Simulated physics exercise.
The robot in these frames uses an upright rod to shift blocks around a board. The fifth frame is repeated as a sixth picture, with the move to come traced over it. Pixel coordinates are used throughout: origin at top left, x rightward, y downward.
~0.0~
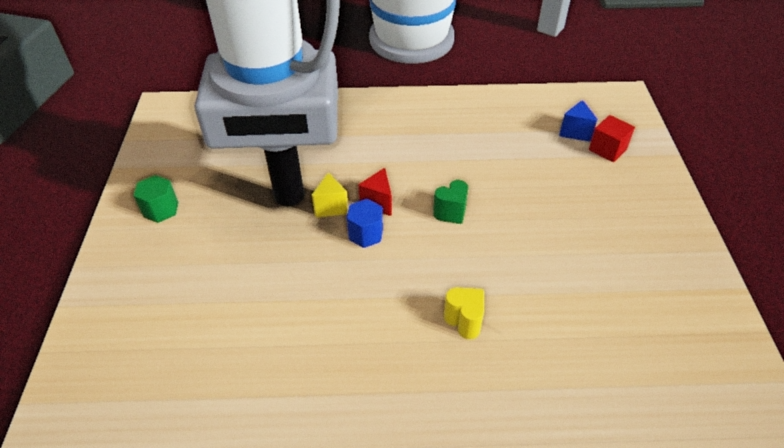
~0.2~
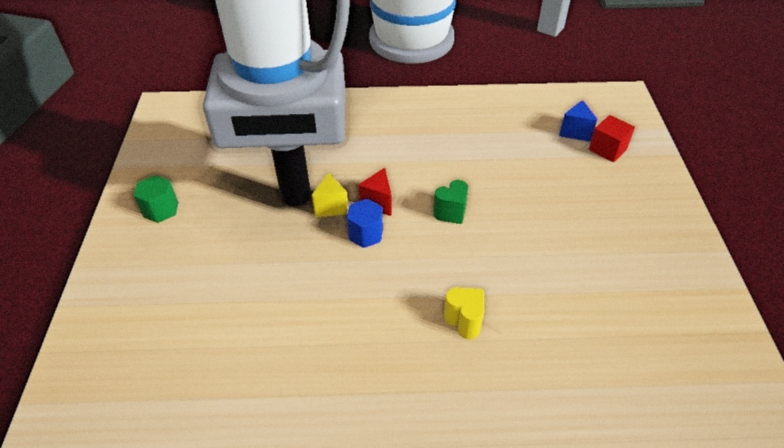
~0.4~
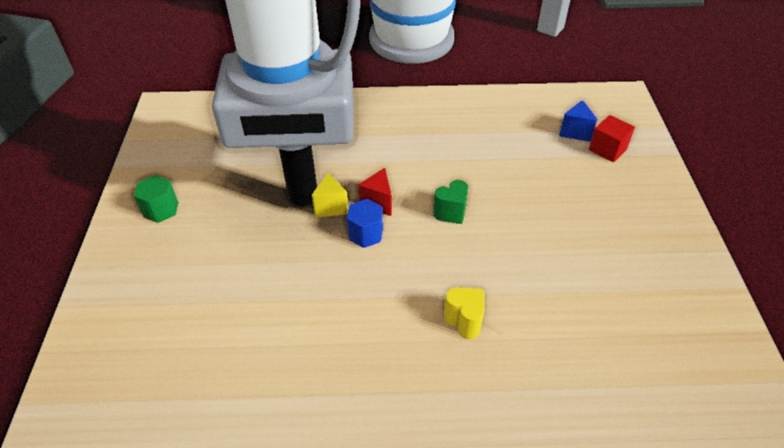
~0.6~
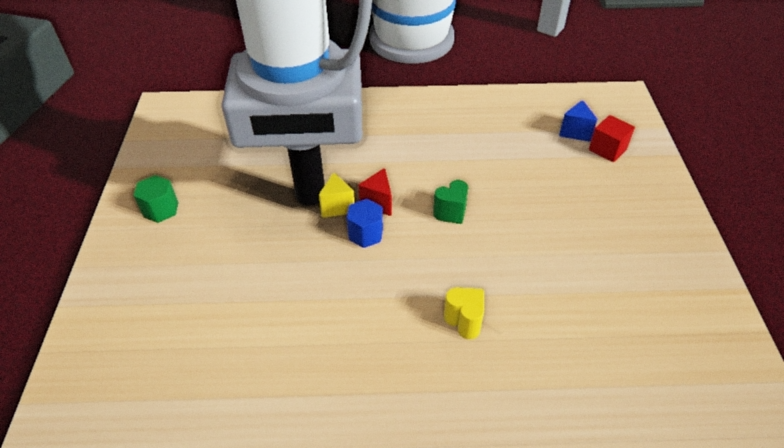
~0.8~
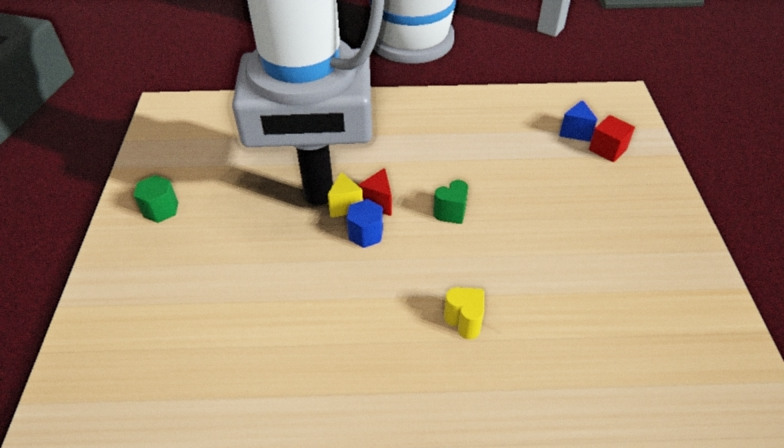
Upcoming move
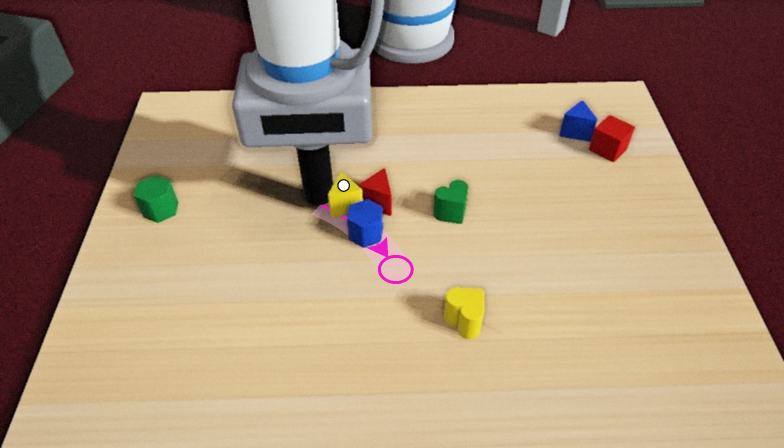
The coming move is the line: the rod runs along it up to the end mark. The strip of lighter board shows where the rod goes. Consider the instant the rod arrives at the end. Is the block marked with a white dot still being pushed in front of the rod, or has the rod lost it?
When the path is over, you would find the block marked with a white dot off to the side or behind the rod.
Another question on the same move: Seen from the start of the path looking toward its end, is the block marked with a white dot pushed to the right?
No, that is not how it ends up.
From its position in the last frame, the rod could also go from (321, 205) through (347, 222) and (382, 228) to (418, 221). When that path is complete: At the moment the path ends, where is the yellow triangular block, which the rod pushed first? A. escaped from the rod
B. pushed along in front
My answer is option B.
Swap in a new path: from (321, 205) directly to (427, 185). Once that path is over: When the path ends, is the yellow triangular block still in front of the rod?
No, that is not what happens.
The drawn path runs from (321, 205) by way of (364, 230) to (396, 269); the dot is on the yellow triangular block.
The first path, step by step. One third of the way, rod (350, 211); yellow triangular block (376, 198), turned 15° anticlockwise; blue hexagon (375, 221); red triangular block (381, 180), turned 10° clockwise.
Two thirds of the way, rod (376, 232); yellow triangular block (394, 206), turned 55° anticlockwise; blue hexagon (397, 242), turned 20° clockwise; red triangular block (381, 180).
At the end, rod (396, 260); yellow triangular block (394, 206), turned 55° anticlockwise; blue hexagon (423, 269); red triangular block (381, 180); yellow heart-shaped block not moved.
